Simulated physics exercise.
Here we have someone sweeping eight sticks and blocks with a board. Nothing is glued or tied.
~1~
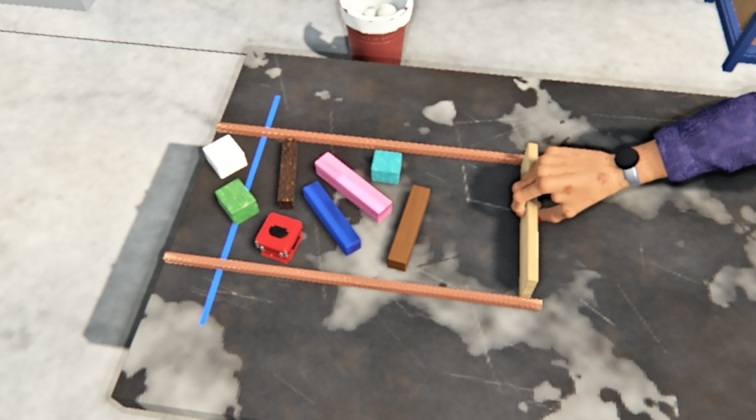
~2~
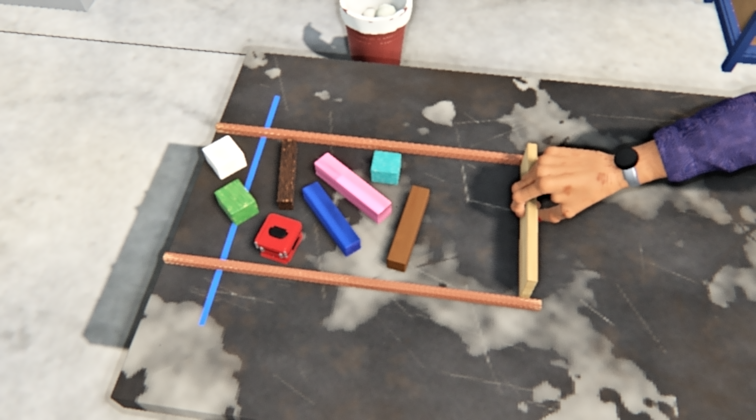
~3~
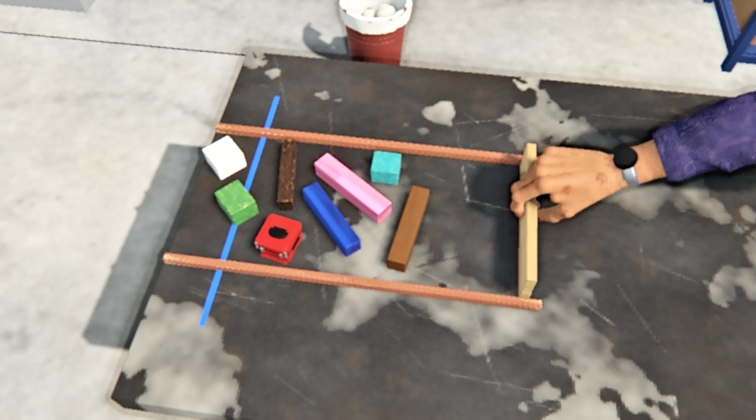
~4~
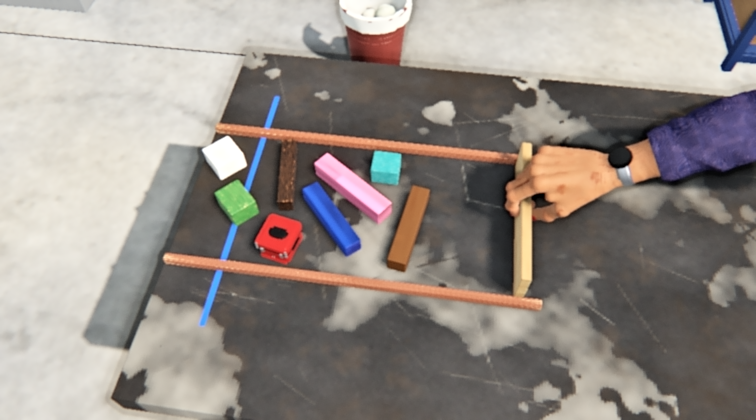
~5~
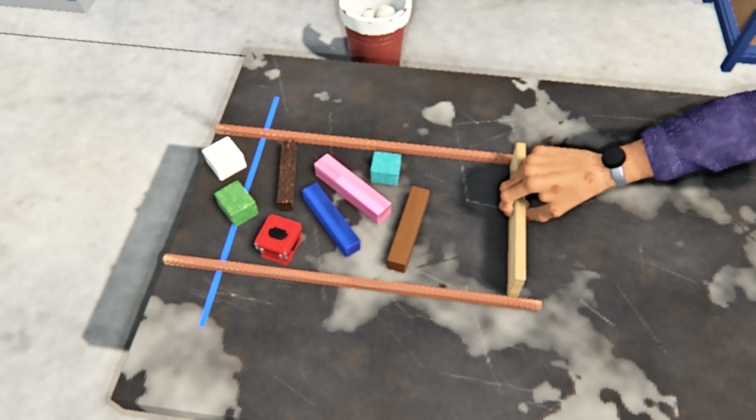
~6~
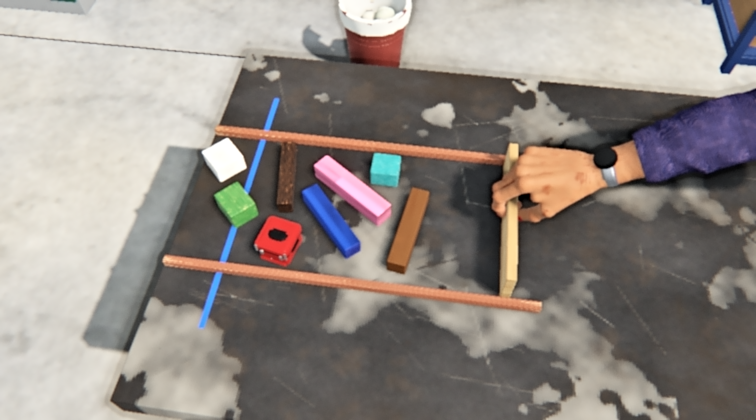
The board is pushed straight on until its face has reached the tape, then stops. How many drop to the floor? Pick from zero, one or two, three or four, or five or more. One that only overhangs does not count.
Here the number that fall off is three or four.
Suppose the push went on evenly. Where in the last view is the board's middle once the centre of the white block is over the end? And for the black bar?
For the white block at (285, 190), for the black bar at (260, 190).
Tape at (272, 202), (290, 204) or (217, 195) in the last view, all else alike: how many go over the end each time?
The counts: 1, 0 and 6.
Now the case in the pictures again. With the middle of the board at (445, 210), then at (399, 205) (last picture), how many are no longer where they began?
At the one place 0, at the other 2.
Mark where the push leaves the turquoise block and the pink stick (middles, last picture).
The turquoise block stops around (243, 155); the pink stick around (217, 165).
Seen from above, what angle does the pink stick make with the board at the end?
Near 10 degrees.
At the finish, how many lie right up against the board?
That makes 2.
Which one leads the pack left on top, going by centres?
The red case.
Soon after, none off yet; white block at rest near (224, 160); green block at rest near (236, 205); black bar at rest near (287, 176).
After that, none off yet; white block at rest near (224, 160); green block at rest near (236, 205); black bar moving near (281, 175).
And then, none off yet; white block displaced about its own width near (204, 157); green block displaced about its own width near (207, 208); black bar displaced about its own width near (230, 162).
In the end, the number that fall off is three or four; gone, black bar, green block and white block.
